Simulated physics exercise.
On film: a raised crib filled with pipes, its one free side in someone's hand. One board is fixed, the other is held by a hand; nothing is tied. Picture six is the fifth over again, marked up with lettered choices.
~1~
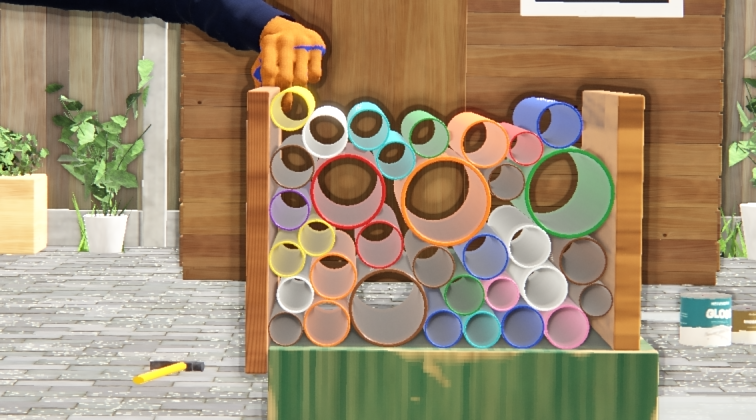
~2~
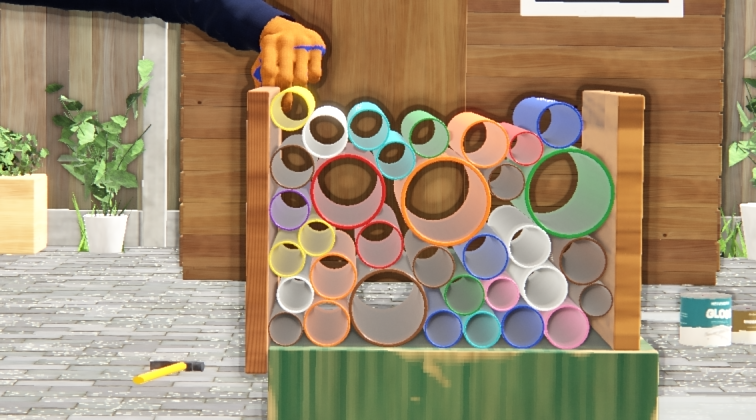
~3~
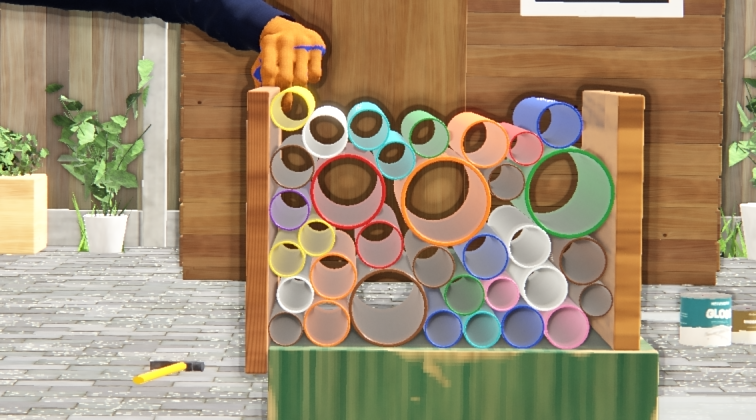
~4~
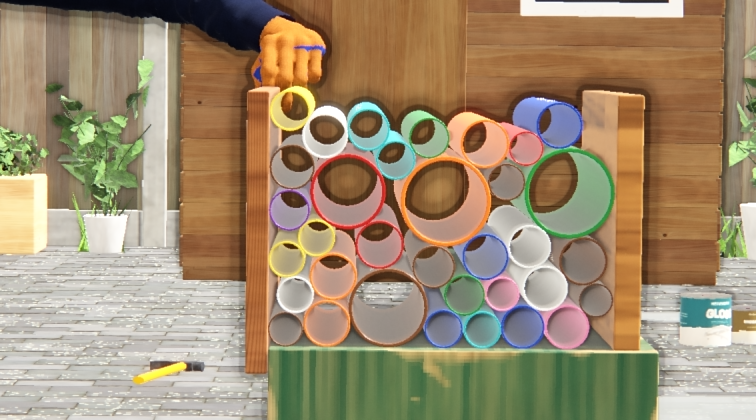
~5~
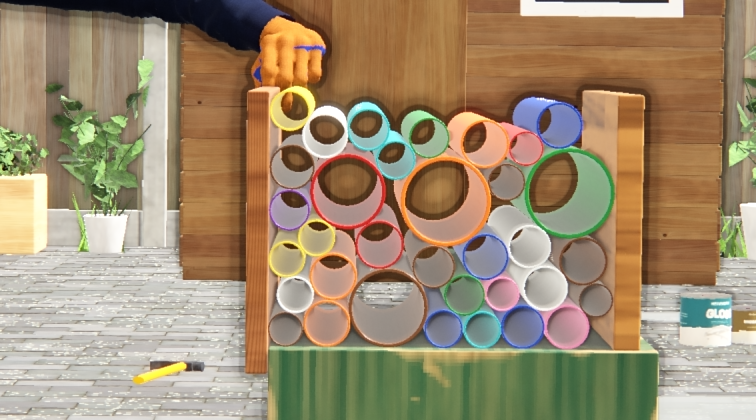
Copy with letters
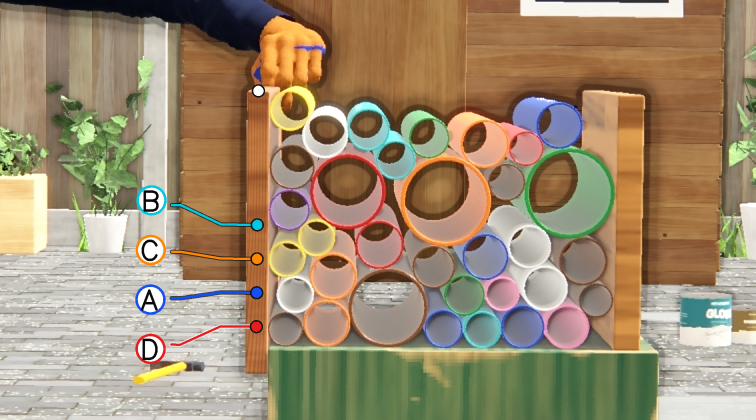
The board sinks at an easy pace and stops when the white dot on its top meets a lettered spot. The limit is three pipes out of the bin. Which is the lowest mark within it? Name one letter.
No lower than B.
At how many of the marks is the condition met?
The number is one.
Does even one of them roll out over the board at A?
At A: Yes.
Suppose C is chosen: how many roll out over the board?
The count is four.
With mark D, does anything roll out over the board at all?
At D: Yes.
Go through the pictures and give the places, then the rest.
A blue pipe (522, 326); a white pipe (544, 288); a blue pipe (485, 257), in the first picture.
A blue pipe (485, 257); an orange pipe (446, 201), in the second picture.
A brown pipe (507, 182); a green pipe (429, 138), in the third picture.
Side board (265, 218); a brown pipe (285, 328), in the fourth picture.
A blue pipe (522, 326); a white pipe (544, 288); a blue pipe (485, 257), in the fifth picture.
On the marked copy, A at (257, 293); B at (257, 225); C at (257, 259); D at (256, 327); the white dot at (258, 91).
Following B. Soon after the start, top of the board (270, 155).
Later, top of the board (269, 225).
In the end, top of the board (269, 225), one out over the board.
As for the rest, A more than three out over the board; C four out over the board; D more than three out over the board.
